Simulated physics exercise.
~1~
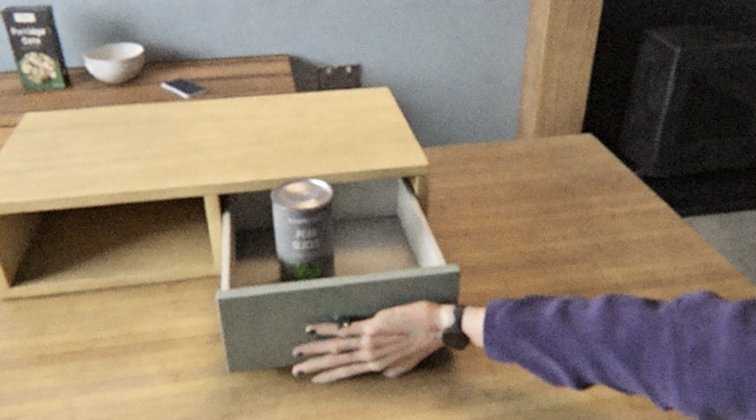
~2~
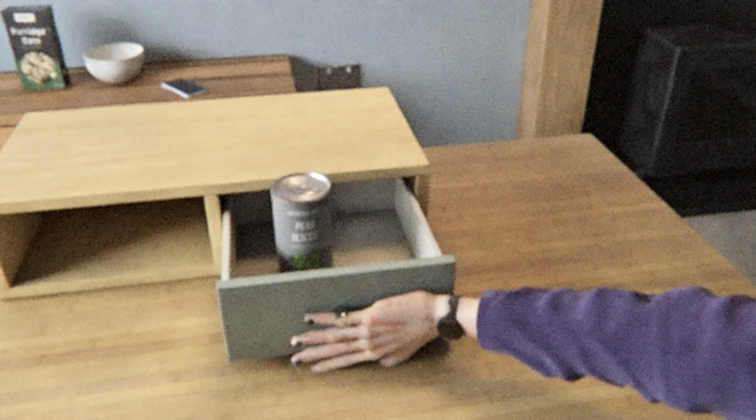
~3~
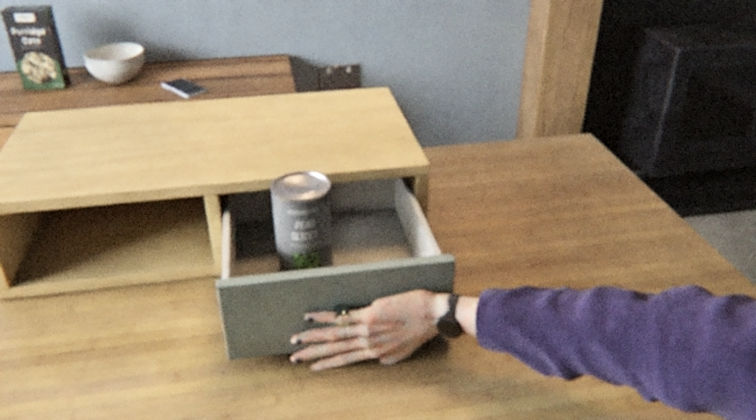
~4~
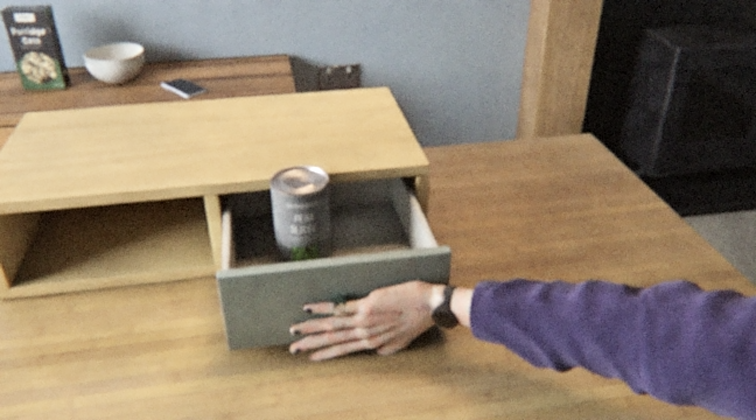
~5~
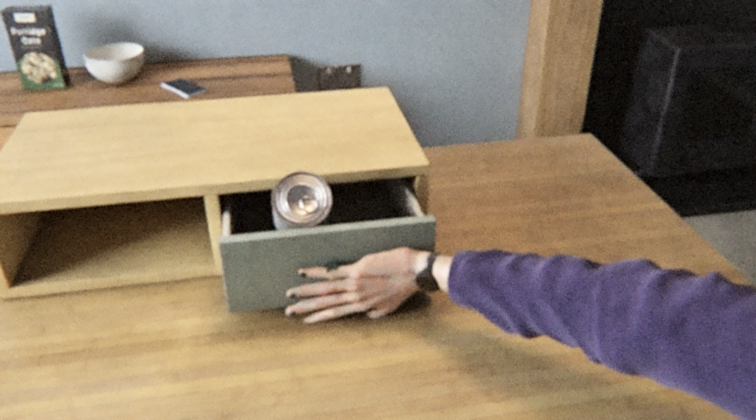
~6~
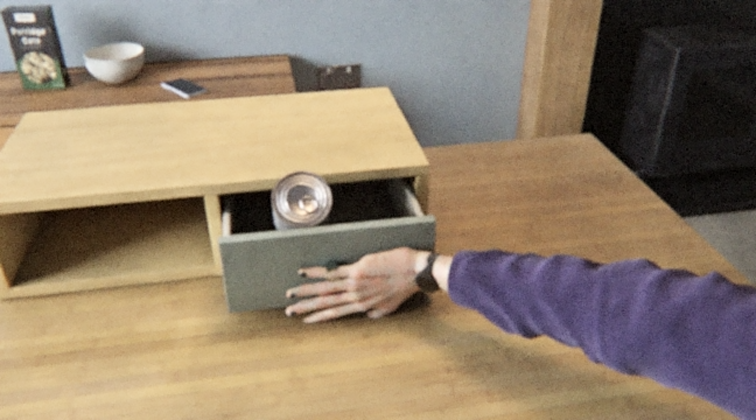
To begin with, a drawer with a grey-green front stands open in a low wooden chest on a table, a grey tin upright inside it. A hand with dark nails and a watch, in a purple sleeve, rests flat against the front. The hand pushes the drawer in a little, pauses, then eases it slightly further, the tin riding along upright. As the drawer slides farther in, the tin tips over toward the front, its round top now facing outward. The drawer then stops, jammed partly open, with the tin leaning and the hand still against it.
